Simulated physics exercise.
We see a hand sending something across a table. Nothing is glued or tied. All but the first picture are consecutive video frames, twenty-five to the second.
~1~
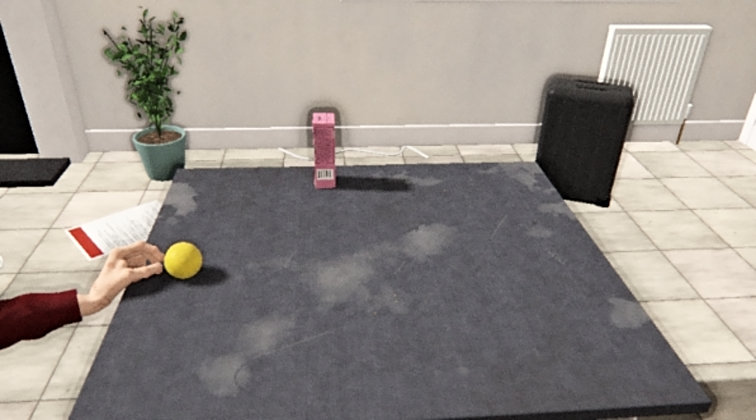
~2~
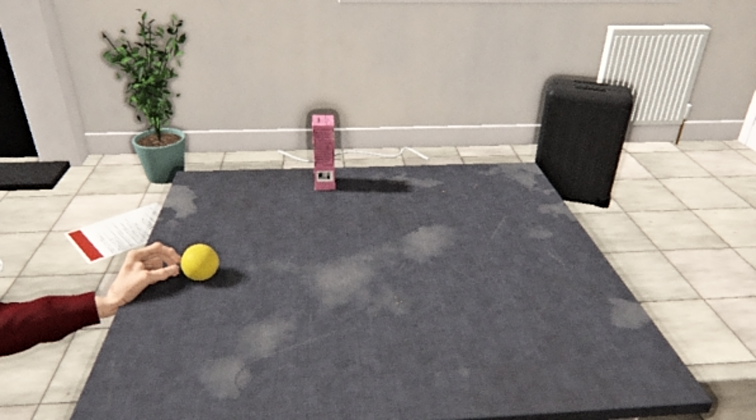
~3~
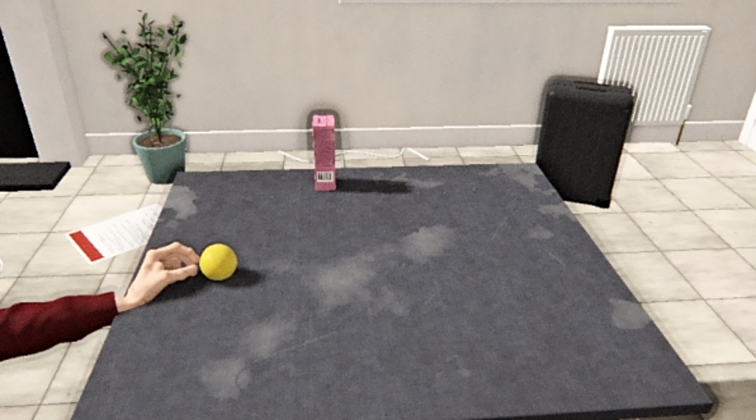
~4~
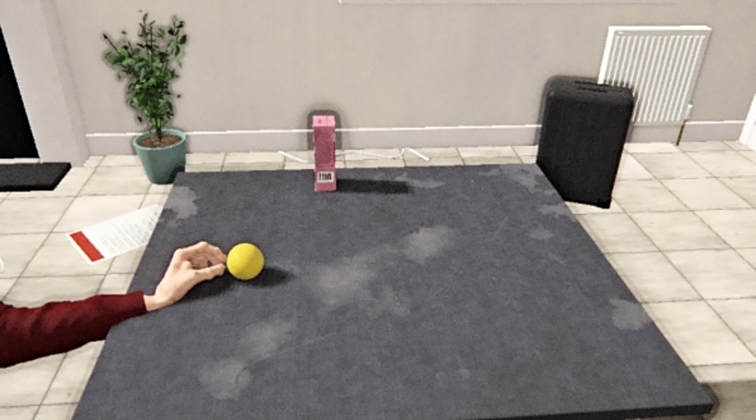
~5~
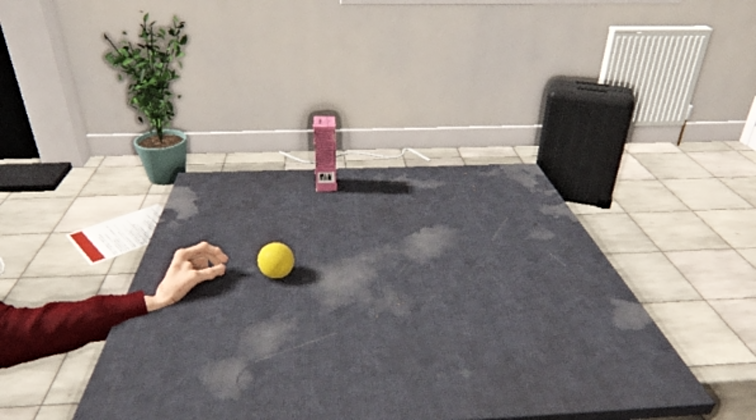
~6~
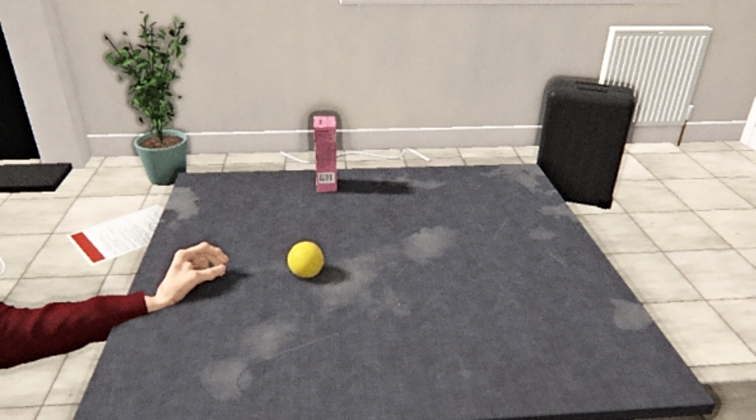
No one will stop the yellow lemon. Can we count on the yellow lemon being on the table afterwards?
The yellow lemon goes over the edge.
Then, 0.20 s after the last picture, yellow lemon rolled well along near (440, 255).
Then, 0.50 s after the last picture, yellow lemon rolled well along near (607, 248).
Then, 0.70 s after the last picture, yellow lemon now off the table.
Then, 1.00 s after the last picture, things are still on the move.
By the end, off the table, yellow lemon.
